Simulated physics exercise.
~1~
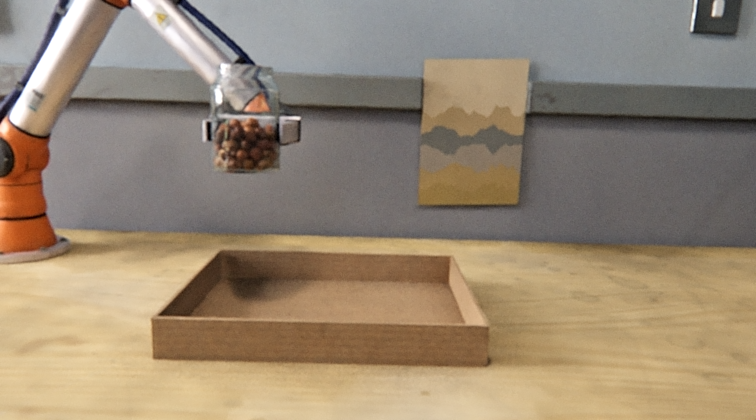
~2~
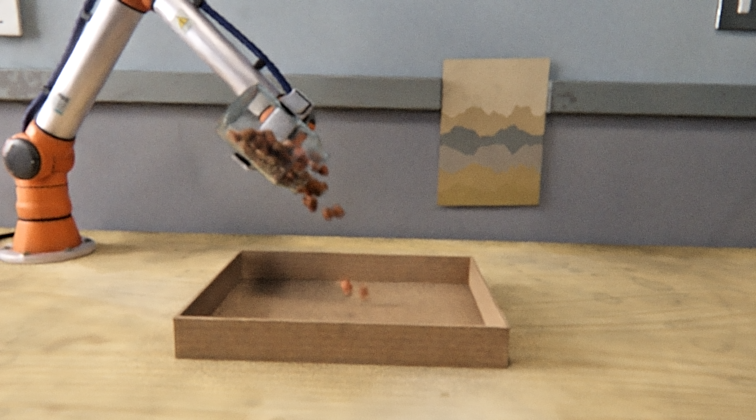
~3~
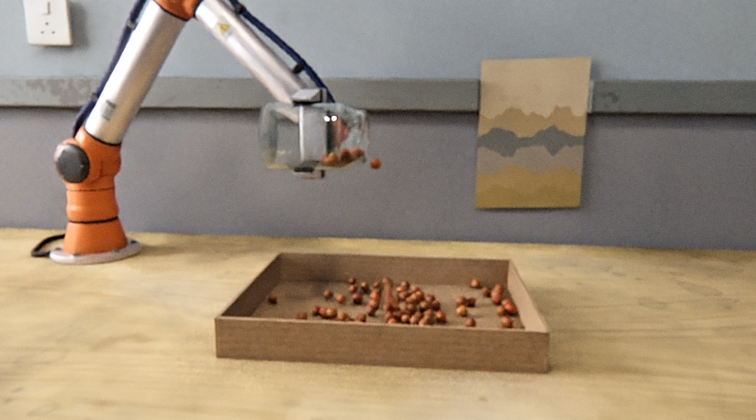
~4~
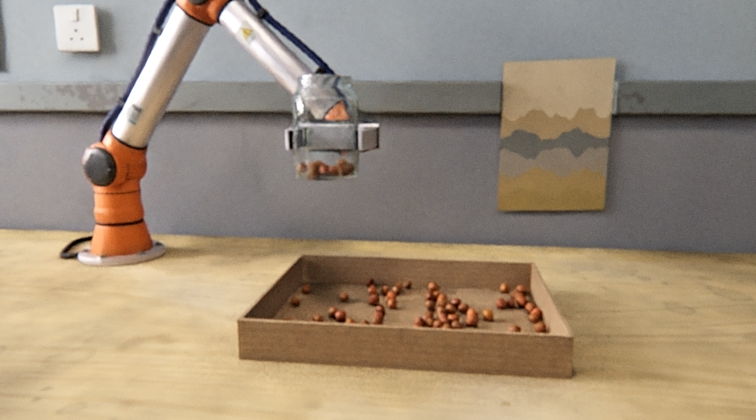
An orange and silver robot arm tipped a clear jar of hazelnuts over a shallow brown tray, spilling most of them across its bottom, then turned the jar upright again with a small layer of nuts still left inside.
